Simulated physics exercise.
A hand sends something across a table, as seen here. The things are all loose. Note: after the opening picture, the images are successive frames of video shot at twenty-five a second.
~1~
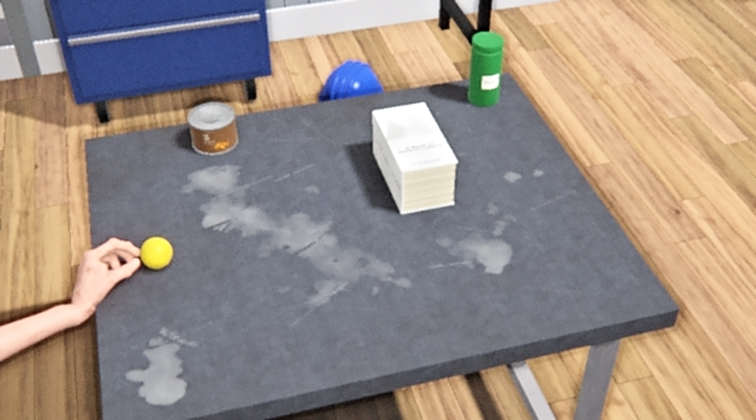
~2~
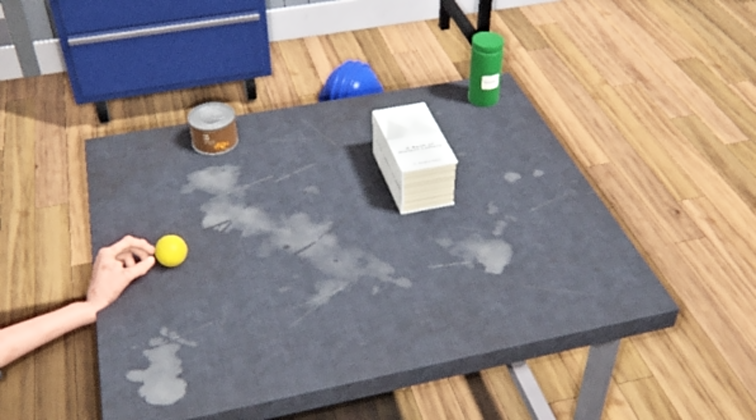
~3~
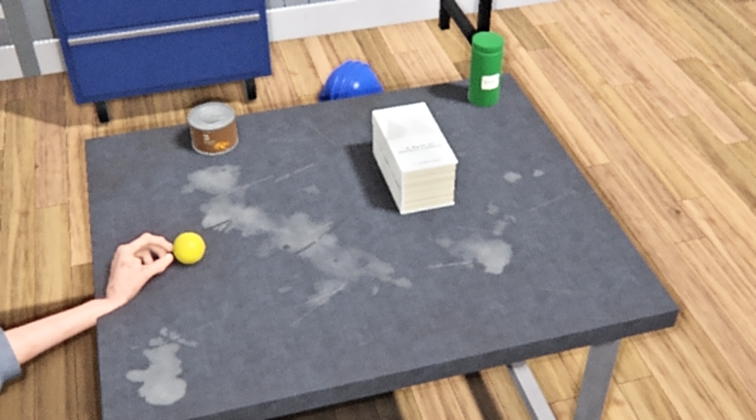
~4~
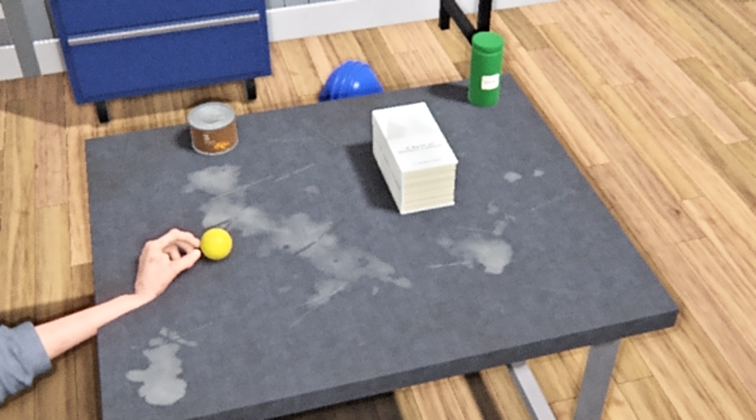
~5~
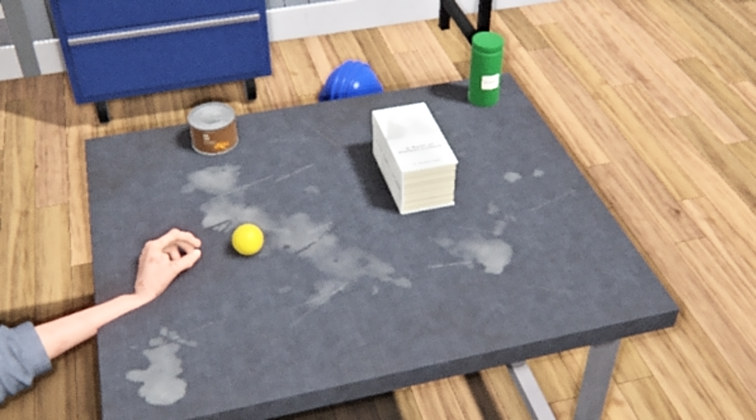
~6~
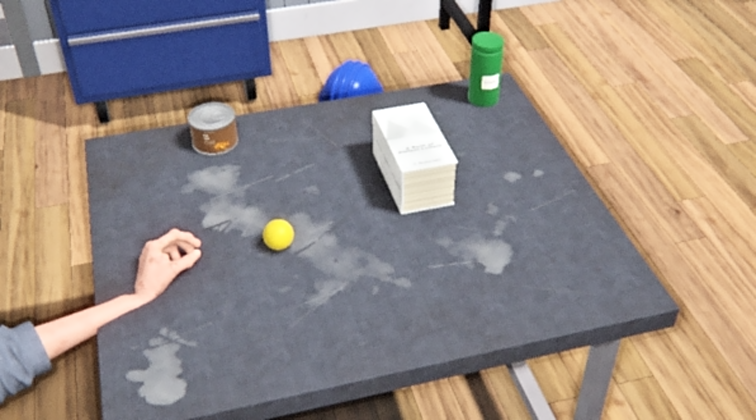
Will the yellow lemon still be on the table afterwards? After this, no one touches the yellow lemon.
Goes over.
Then, 0.20 s later than the last frame, yellow lemon moved well along near (421, 213).
Then, 0.40 s later than the last frame, yellow lemon moved well along near (546, 195).
Then, 0.70 s later than the last frame, yellow lemon now off the table.
Then, 0.90 s later than the last frame, things are still on the move.
When it is over, off the table, yellow lemon.
